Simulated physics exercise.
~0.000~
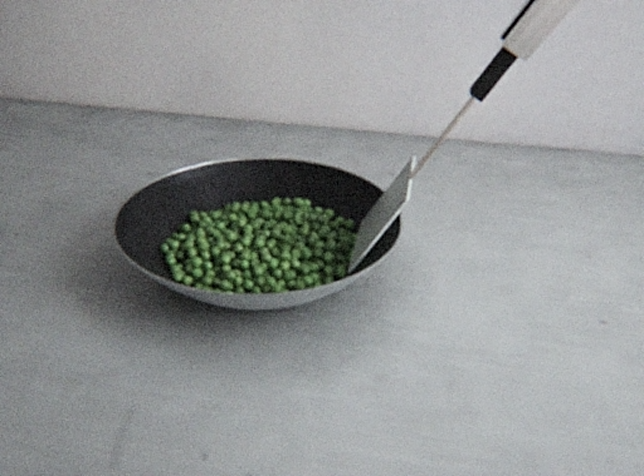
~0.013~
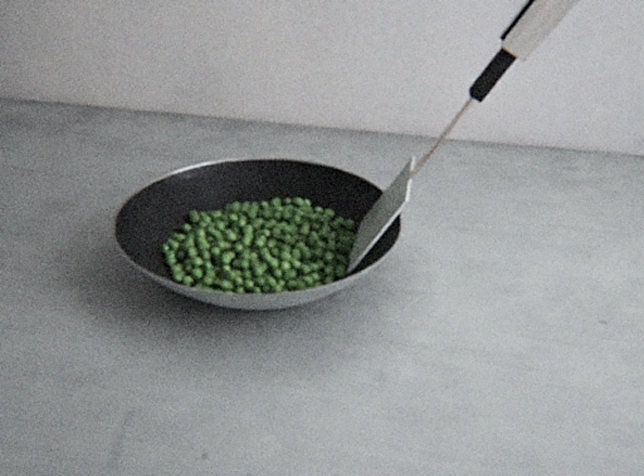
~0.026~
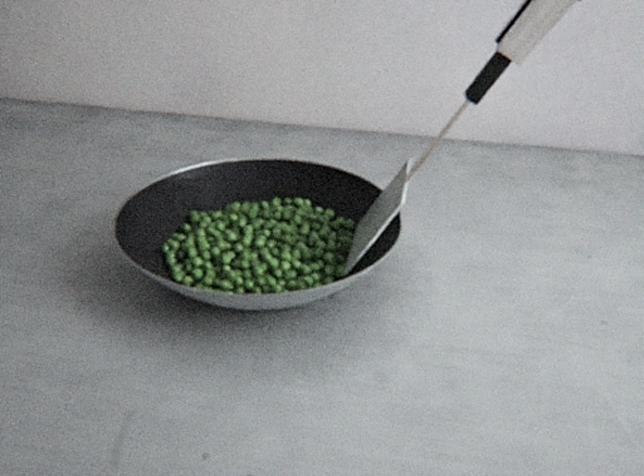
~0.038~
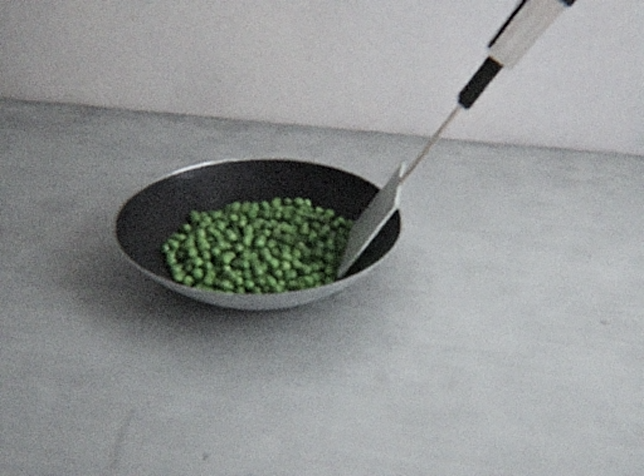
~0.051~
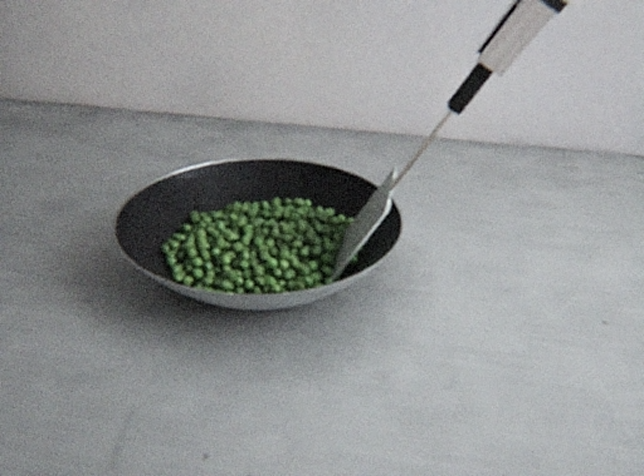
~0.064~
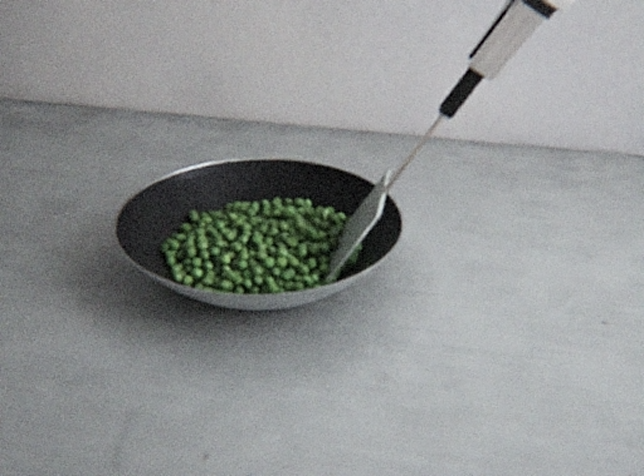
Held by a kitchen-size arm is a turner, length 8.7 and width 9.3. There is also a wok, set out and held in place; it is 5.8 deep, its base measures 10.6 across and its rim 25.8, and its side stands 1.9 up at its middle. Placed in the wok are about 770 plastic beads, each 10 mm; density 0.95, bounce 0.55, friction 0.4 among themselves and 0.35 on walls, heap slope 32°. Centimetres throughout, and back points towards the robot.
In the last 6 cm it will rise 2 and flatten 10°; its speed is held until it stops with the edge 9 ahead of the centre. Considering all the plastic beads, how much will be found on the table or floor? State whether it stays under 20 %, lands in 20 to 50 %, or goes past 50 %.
It lands in 20 to 50 %.
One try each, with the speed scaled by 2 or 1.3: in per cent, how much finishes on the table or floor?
45 and 40 %.
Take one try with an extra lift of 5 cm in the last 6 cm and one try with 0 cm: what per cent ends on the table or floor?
First try around 25 percent, second try around 25 percent.
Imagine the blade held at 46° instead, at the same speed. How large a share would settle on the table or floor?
Some 25 in a hundred.
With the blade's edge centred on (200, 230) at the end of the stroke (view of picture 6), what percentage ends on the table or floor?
Roughly 5 per cent, I'd say.
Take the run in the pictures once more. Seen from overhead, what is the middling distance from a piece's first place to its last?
Some 7 cm.
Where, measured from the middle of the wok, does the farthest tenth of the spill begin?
Some 35 cm from the centre.
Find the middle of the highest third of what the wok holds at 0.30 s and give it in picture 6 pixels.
It is centred at about (173, 206).
By 0.18 s, sloping 60°, highest piece 5 above the table; 769 in the wok.
By 0.30 s, sloping 57°, highest piece 8 above the table; 766 in the wok, 3 on the blade or in flight.
By 0.55 s, sloping 50°, highest piece 7 above the table; 536 in the wok, 225 on the table or floor, 8 on the blade or in flight.
By 1.60 s, sloping 50°, highest piece 6 above the table; 535 in the wok, 234 on the table or floor.
Final count, 535 in the wok, 234 on the table or floor. That is 30 % on the table or floor.
